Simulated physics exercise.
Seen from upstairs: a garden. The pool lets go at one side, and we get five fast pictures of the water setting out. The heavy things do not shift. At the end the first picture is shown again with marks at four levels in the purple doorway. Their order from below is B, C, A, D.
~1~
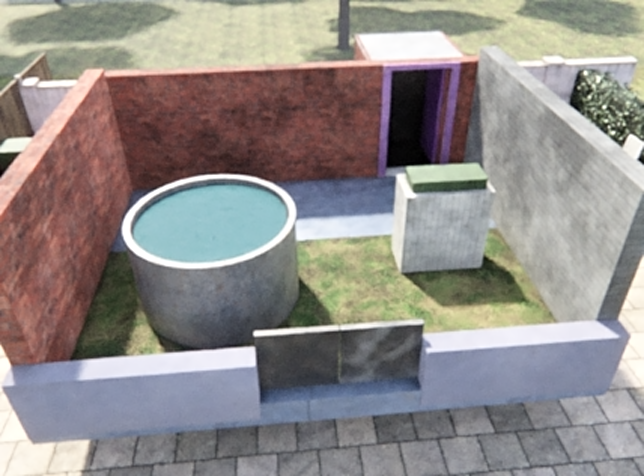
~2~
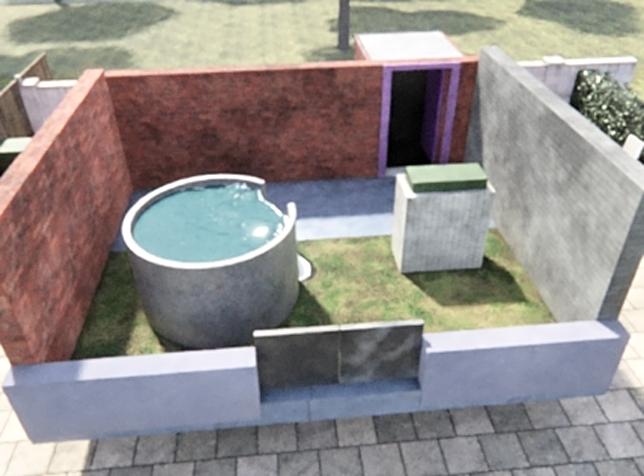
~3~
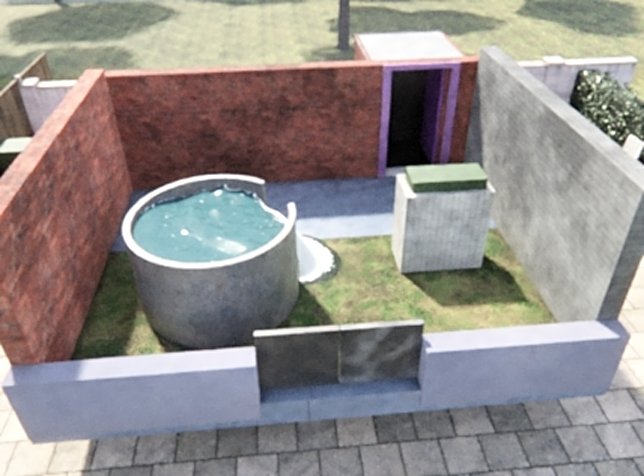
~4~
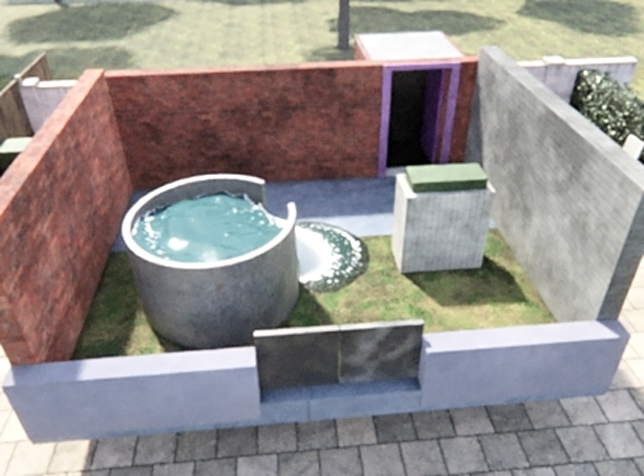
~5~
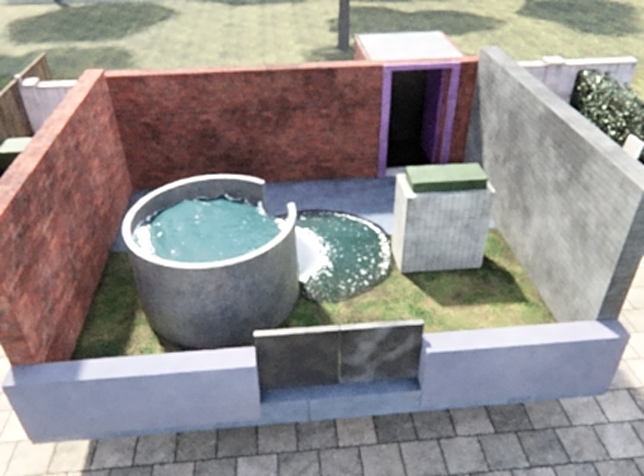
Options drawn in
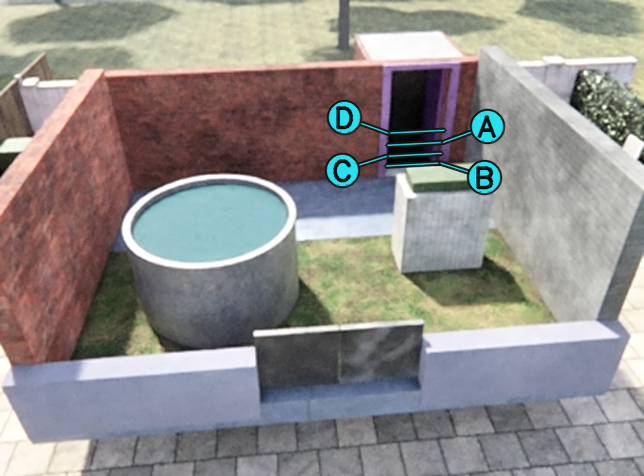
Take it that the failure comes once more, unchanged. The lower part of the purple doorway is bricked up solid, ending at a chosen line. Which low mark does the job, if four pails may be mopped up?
I would pick height C.
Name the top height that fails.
B it is.
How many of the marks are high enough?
Three.
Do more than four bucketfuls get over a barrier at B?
Yes, that goes wrong.
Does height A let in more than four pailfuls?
No.
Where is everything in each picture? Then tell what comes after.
Water in the pool at rest, its middle at (212, 222); foot of the purple doorway at (412, 175); shut gate at (339, 337).
Water covers 1 % of the ground and shows as far out as (307, 274).
Water covers 3 % of the ground and shows as far out as (311, 239).
Water covers 7 % of the ground and shows as far out as (345, 232).
Water covers 13 % of the ground and shows as far out as (373, 225).
On the marked copy, A at (415, 143); B at (413, 164); C at (414, 154); D at (416, 131); from the bottom up B, C, A, D.
With A, nothing gets over.
With B, about 9 bucketfuls get in.
With C, a splash gets over, under a bucket.
With D, nothing gets over.
